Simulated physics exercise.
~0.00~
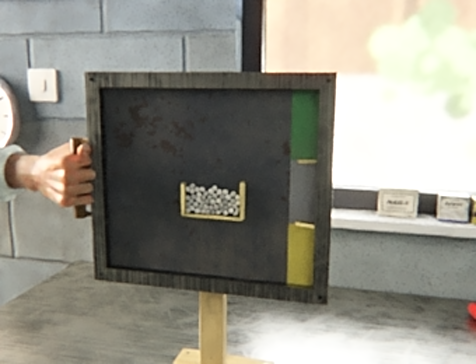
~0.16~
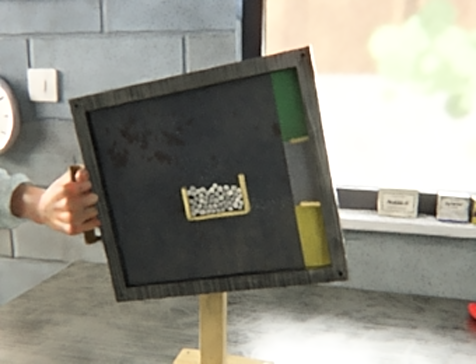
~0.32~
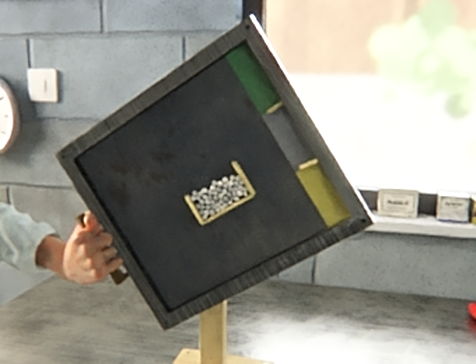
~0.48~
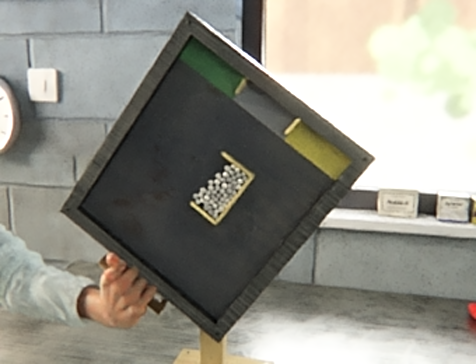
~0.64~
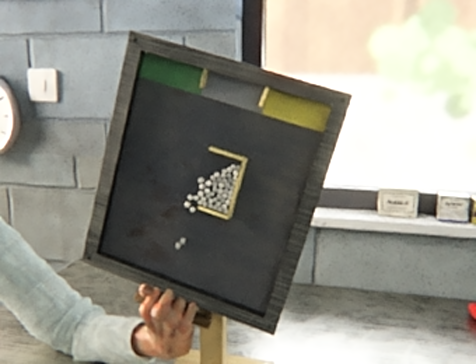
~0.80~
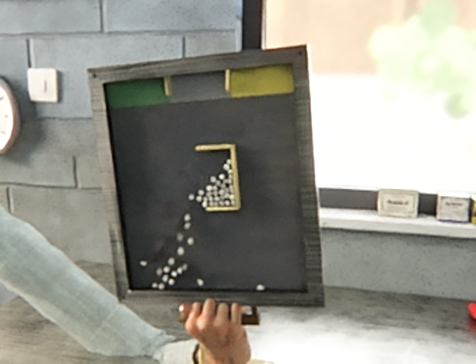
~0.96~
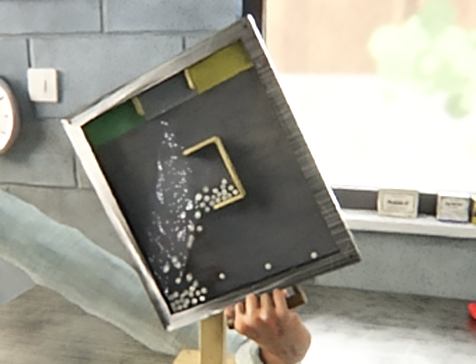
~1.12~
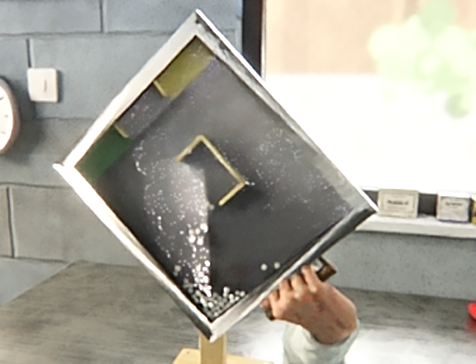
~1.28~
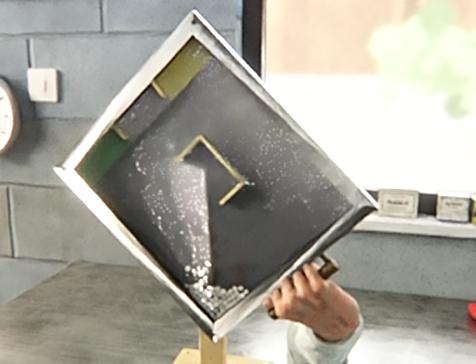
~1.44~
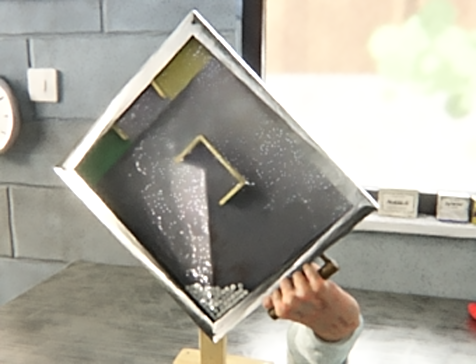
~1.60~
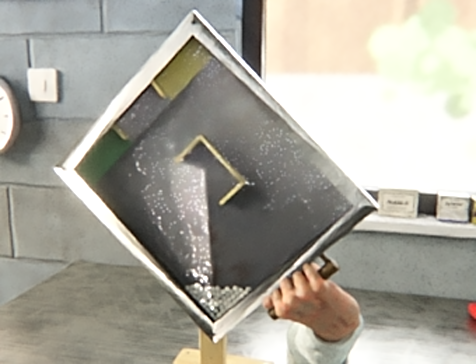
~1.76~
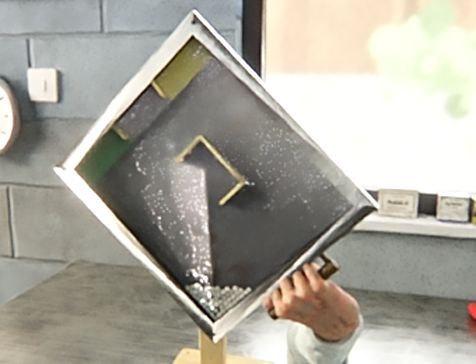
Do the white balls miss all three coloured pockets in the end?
Yes, they miss all three. The balls end up heaped in the bottom corner of the box, while the green, grey and yellow pockets sit along the upper left side with hardly any balls in them.
